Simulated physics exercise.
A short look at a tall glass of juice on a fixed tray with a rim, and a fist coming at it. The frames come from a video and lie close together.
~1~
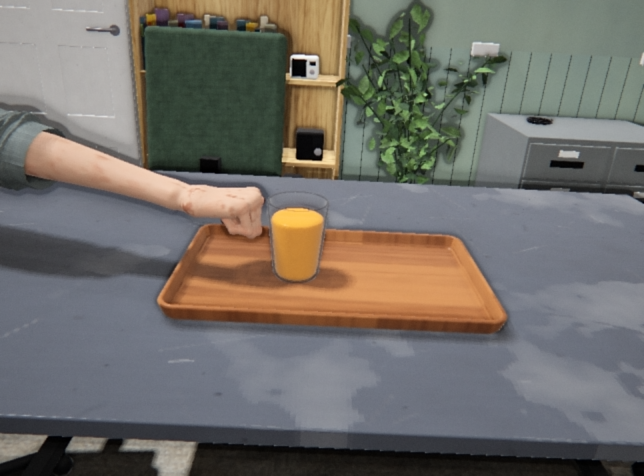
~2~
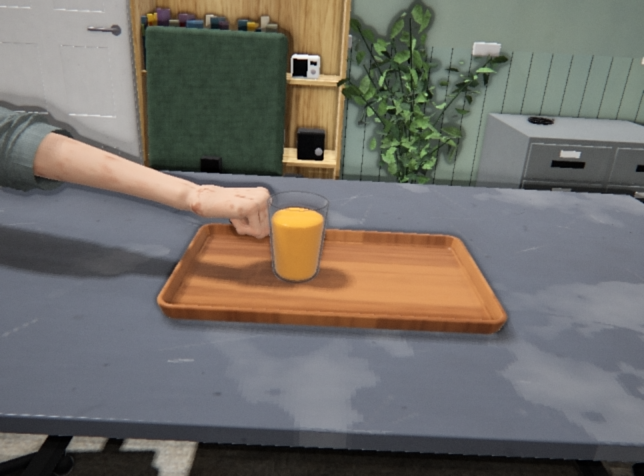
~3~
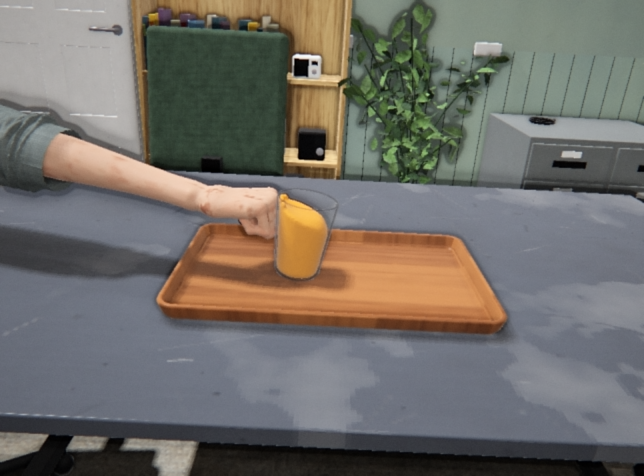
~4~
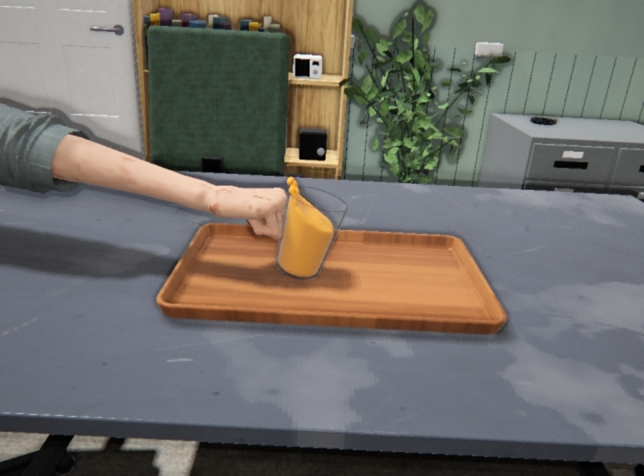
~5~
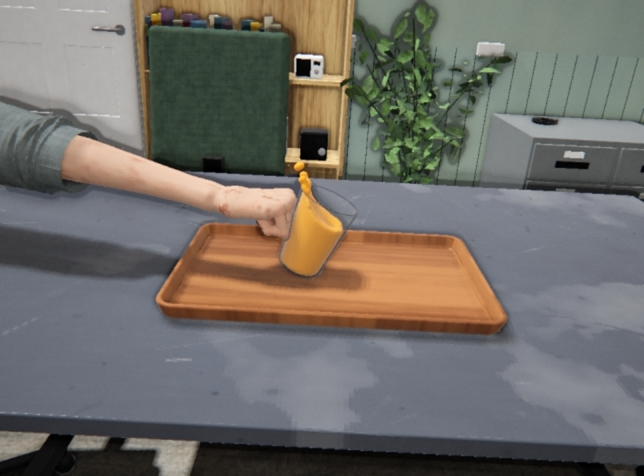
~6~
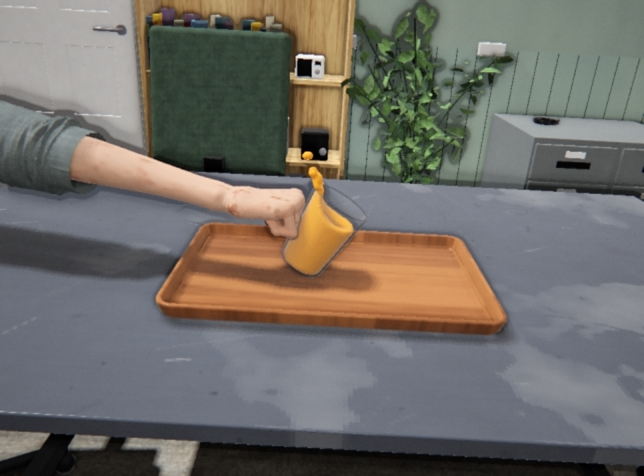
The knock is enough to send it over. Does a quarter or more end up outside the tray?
The tray loses more than a quarter of the liquid.
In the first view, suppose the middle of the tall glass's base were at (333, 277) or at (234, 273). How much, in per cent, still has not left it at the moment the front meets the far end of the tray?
Roughly 65 percent in the first spot and 40 percent in the second.
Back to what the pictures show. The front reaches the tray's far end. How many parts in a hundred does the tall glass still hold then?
Roughly 55 percent is still in the tall glass.
A moment on, the tall glass lies on its side and 78 per cent is in the glass, 13 on the tray and 9 above or beyond its rim.
Next, the tall glass lies on its side and 37 per cent is in the glass, 47 on the tray and 15 above or beyond its rim.
Then the tall glass lies on its side and 21 per cent is in the glass, 39 on the tray and 41 above or beyond its rim.
Later the tall glass lies on its side and 10 per cent is in the glass, 48 on the tray and 41 above or beyond its rim.
Finally, 58 per cent is held by tray and glass, 42 is off the tray.
